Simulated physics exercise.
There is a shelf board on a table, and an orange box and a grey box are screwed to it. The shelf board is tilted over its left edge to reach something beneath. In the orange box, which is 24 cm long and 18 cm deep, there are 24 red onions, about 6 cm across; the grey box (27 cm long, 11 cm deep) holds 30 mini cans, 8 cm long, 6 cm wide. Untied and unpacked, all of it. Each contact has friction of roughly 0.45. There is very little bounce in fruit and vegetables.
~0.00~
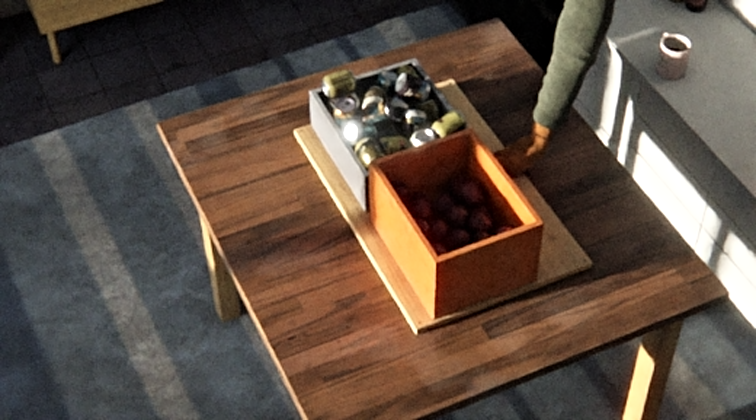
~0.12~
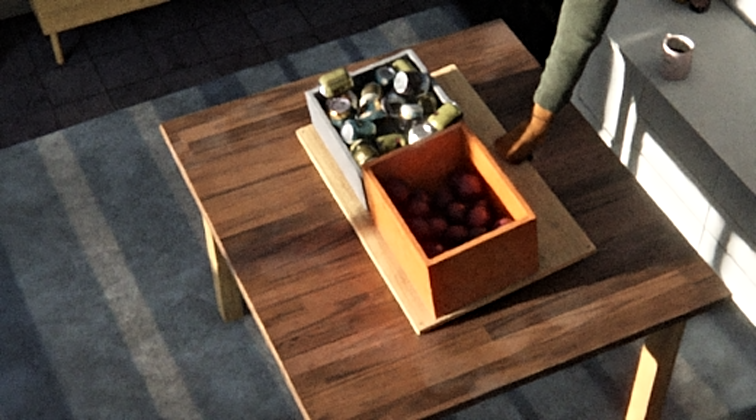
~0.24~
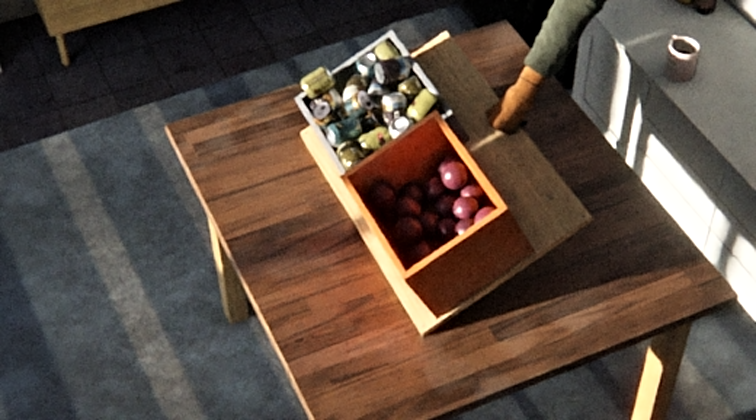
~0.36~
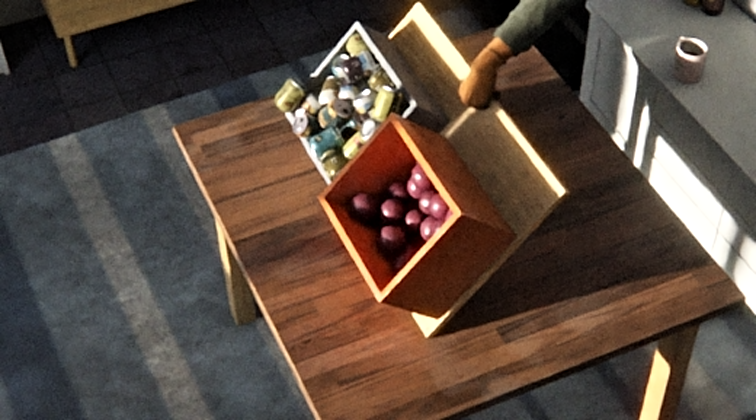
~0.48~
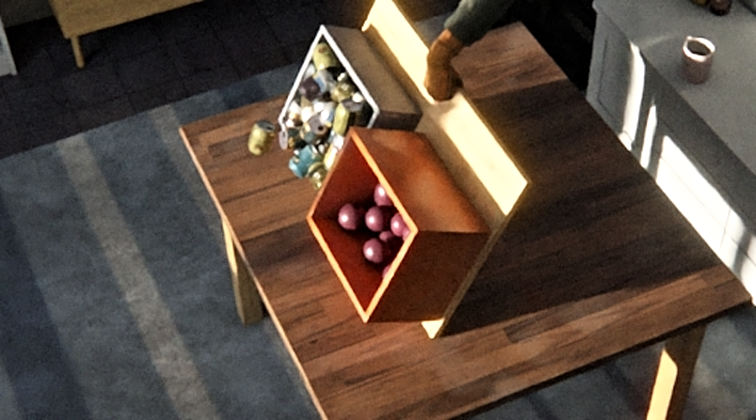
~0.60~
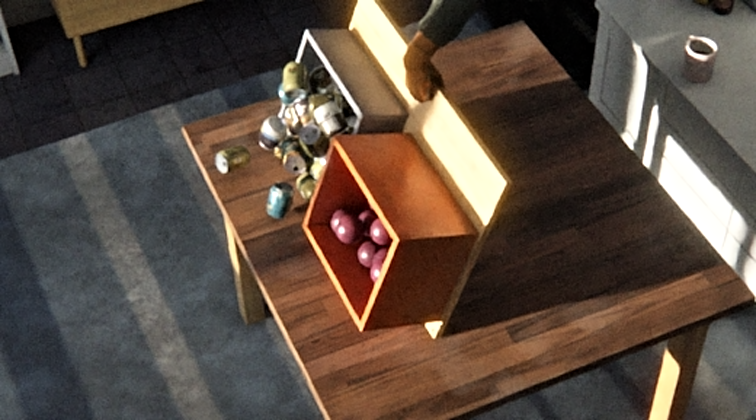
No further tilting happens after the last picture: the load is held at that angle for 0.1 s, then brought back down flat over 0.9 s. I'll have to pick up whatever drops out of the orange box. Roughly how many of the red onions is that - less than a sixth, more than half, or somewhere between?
You'll be picking up less than a sixth of them.
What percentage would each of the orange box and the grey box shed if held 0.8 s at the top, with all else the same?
Orange box: 0%, grey box: 40%.
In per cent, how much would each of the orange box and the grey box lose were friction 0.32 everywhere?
Orange box 10, grey box 50 per cent.
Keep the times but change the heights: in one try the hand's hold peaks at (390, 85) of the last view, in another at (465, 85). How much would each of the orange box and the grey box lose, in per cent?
Orange box: 20 %, then 0 %; grey box: 60 %, then 30 %.
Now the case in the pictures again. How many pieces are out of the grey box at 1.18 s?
Grey box - about 16 out by that time.
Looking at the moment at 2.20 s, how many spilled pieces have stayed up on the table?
Tally: Some 8.
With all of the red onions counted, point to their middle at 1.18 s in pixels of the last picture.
Centre approx. at (428, 234).
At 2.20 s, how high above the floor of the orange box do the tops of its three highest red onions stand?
Around 13 centimetres.
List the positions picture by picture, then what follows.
In the first picture (we follow the rim corner now nearest the camera, unless another is named; the camera pans a little), orange box at (439, 259); grey box (by its farthest rim corner) at (412, 61); tilt 0°; nothing out yet.
The second picture shows orange box at (431, 262); grey box at (407, 52); tilt 7°.
The third picture shows orange box at (407, 274); tilt 25°.
The fourth picture shows orange box at (382, 296); tilt 45°.
The fifth picture shows orange box at (366, 316); tilt 63°; 1 out, the lowest can at (262, 138).
The sixth picture shows orange box at (361, 325); tilt 70°; 7 out, the lowest can at (280, 201).
After 0.86 s, tilt 64°; 1 of 24 out of the orange box and 13 of 30 out of the grey box.
After 1.18 s, tilt 32°; 1 of 24 out of the orange box and 17 of 30 out of the grey box.
After 1.62 s, tilt 0°; 1 of 24 out of the orange box and 17 of 30 out of the grey box.
Outcome (at 2.20 s), 1 of 24 out of the orange box and 17 of 30 out of the grey box. Asked share, 1 of 24, 4 per cent.
